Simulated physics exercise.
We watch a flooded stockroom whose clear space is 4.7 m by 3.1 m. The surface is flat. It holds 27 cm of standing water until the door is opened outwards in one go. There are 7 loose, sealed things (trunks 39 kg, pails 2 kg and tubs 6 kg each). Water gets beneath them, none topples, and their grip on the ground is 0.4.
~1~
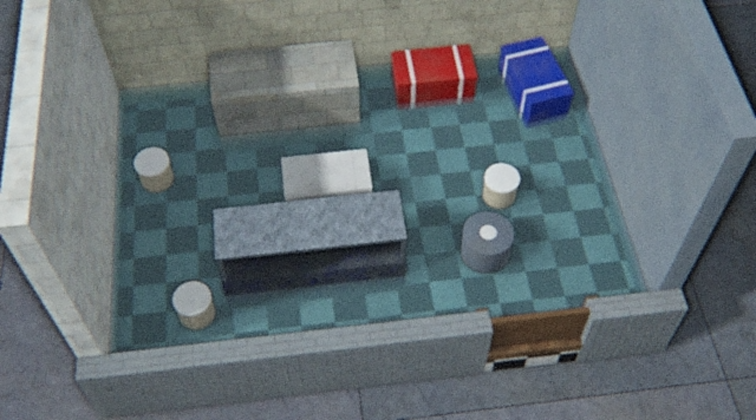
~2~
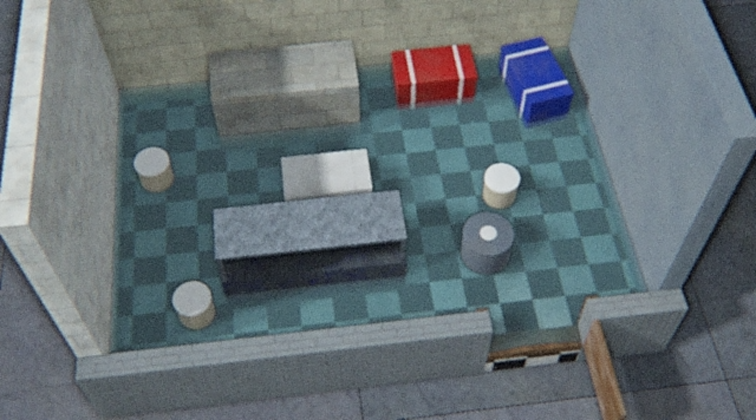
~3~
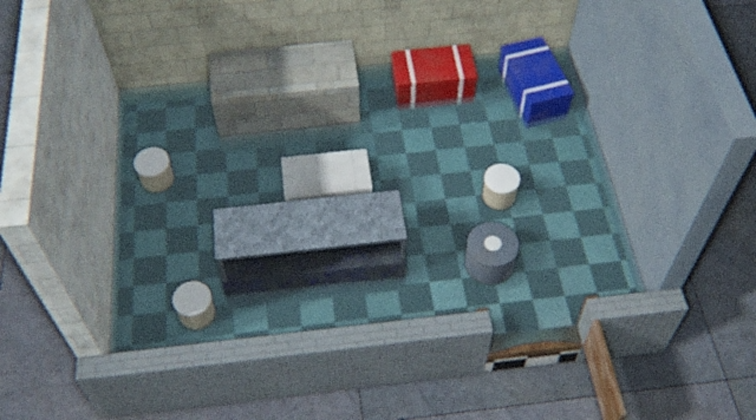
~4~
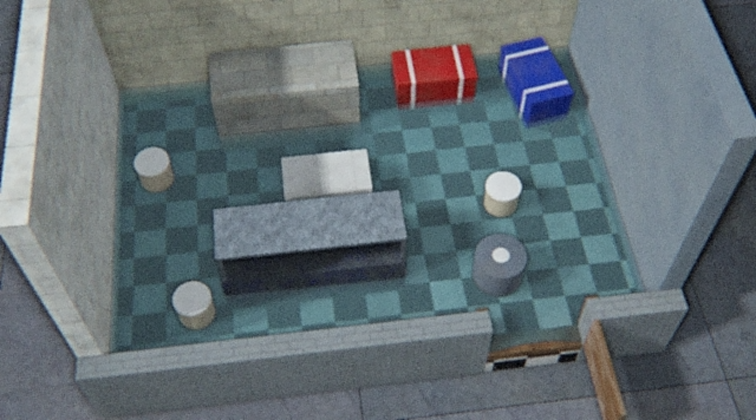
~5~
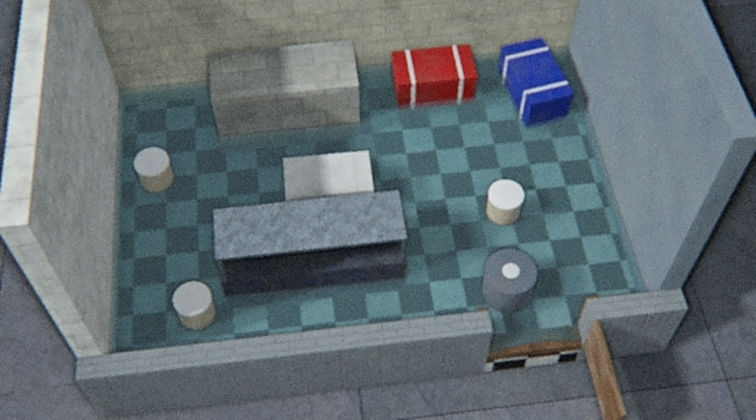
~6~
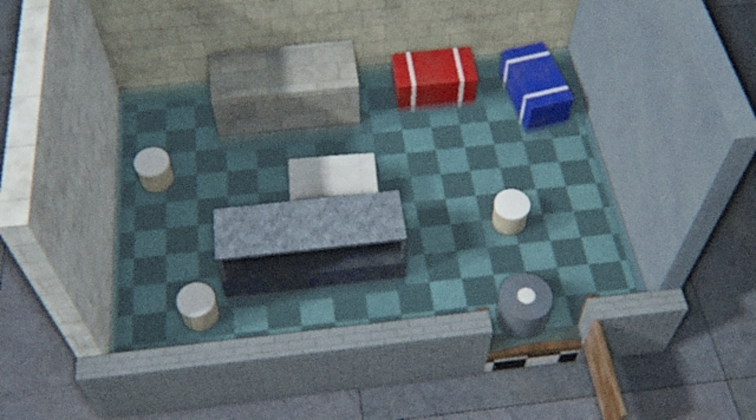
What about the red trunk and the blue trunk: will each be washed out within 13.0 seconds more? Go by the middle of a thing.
The red trunk remains inside; the blue trunk stays inside.
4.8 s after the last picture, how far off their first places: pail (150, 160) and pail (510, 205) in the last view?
In turn: 20 cm, gone out.
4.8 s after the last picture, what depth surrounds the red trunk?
Roughly 21 cm.
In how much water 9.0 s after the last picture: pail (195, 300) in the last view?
Roughly 16 cm.
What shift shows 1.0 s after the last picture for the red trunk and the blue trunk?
About 10 and 20 cm.
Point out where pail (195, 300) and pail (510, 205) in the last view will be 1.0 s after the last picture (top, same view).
Around (220, 305) and (529, 230).
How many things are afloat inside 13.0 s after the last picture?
At that moment 3.
Then, 1.0 s after the last picture the red trunk is near (442, 74), 0.1 m from its start, afloat; the blue trunk is near (543, 87), 0.2 m from its start, afloat; 1 of 7 are out; 6 afloat.
Then, 4.8 s after the last picture the red trunk is near (464, 78), 0.3 m from its start, afloat; the blue trunk is near (556, 106), 0.4 m from its start, afloat; 2 of 7 are out; 5 afloat.
Then, 9.0 s after the last picture the red trunk is near (473, 89), 0.5 m from its start, afloat; the blue trunk is near (566, 140), 0.8 m from its start, afloat; 2 of 7 are out; 5 afloat.
Then, 13.0 s after the last picture the red trunk is near (491, 98), 0.6 m from its start, afloat; the blue trunk is near (580, 180), 1.3 m from its start, afloat; 4 of 7 are out; 3 afloat.
